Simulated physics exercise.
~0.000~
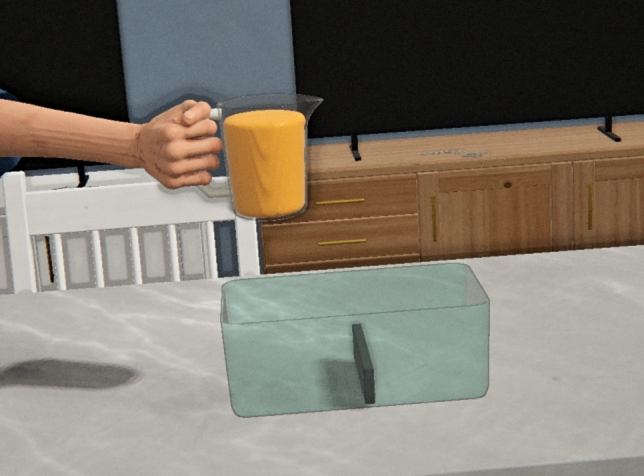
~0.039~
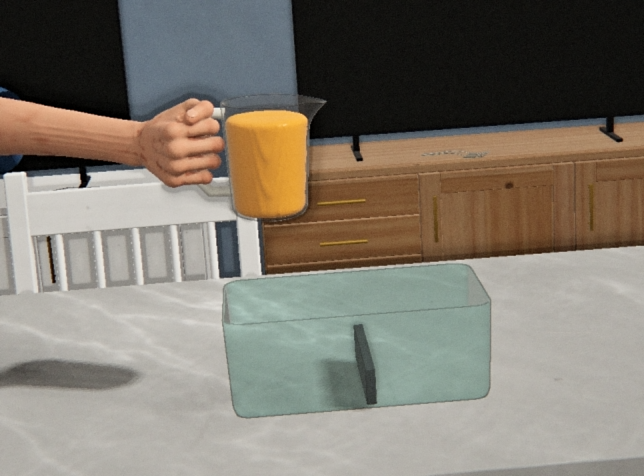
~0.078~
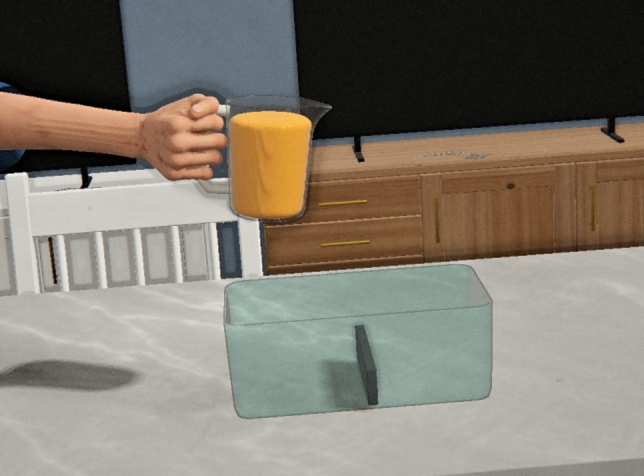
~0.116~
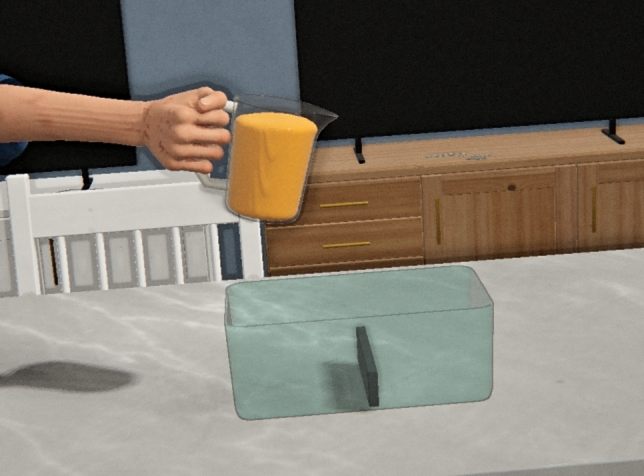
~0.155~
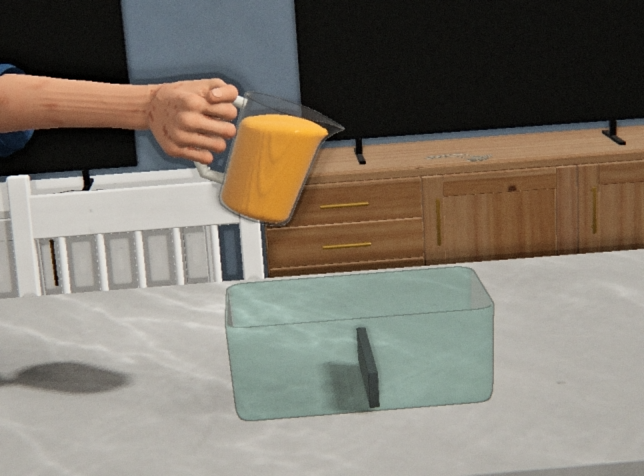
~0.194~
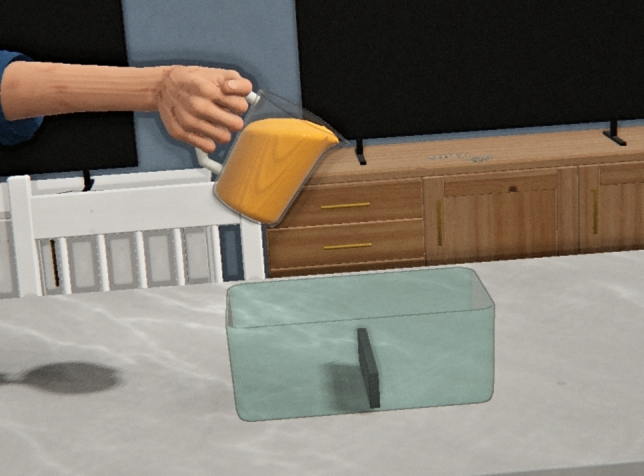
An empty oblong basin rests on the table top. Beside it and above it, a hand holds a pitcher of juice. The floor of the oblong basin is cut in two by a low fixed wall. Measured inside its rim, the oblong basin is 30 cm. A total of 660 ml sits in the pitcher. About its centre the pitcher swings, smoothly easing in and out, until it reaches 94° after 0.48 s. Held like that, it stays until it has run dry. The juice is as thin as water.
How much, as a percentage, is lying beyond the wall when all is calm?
Around 86 per cent lies beyond the wall.
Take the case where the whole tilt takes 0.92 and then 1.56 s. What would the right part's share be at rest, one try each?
Result: 90 per cent, then 95 per cent.
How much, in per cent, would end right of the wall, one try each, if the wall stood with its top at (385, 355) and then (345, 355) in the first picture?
Respectively close to 80 and 85 %.
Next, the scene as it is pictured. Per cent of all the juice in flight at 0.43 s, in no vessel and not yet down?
At that moment, about 30 percent.
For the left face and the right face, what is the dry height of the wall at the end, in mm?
Looks like roughly 42 mm on the left and roughly 18 mm on the right.
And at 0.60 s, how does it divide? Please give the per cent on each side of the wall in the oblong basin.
Lab note: Left near 1, right near 46.
After 0.43 s the tilt is 92° and 62 per cent is still to pour, 0 is left of the wall and 8 right of it.
After 0.60 s the tilt is 94° and 28 per cent is still to pour, 1 is left of the wall and 46 right of it.
After 0.78 s the tilt is 94° and 11 per cent is still to pour, 4 is left of the wall and 70 right of it.
After 0.98 s the tilt is 94° and 4 per cent is still to pour, 7 is left of the wall and 81 right of it.
In the end 9 per cent lies left of the wall, 86 right of it and 6 outside.
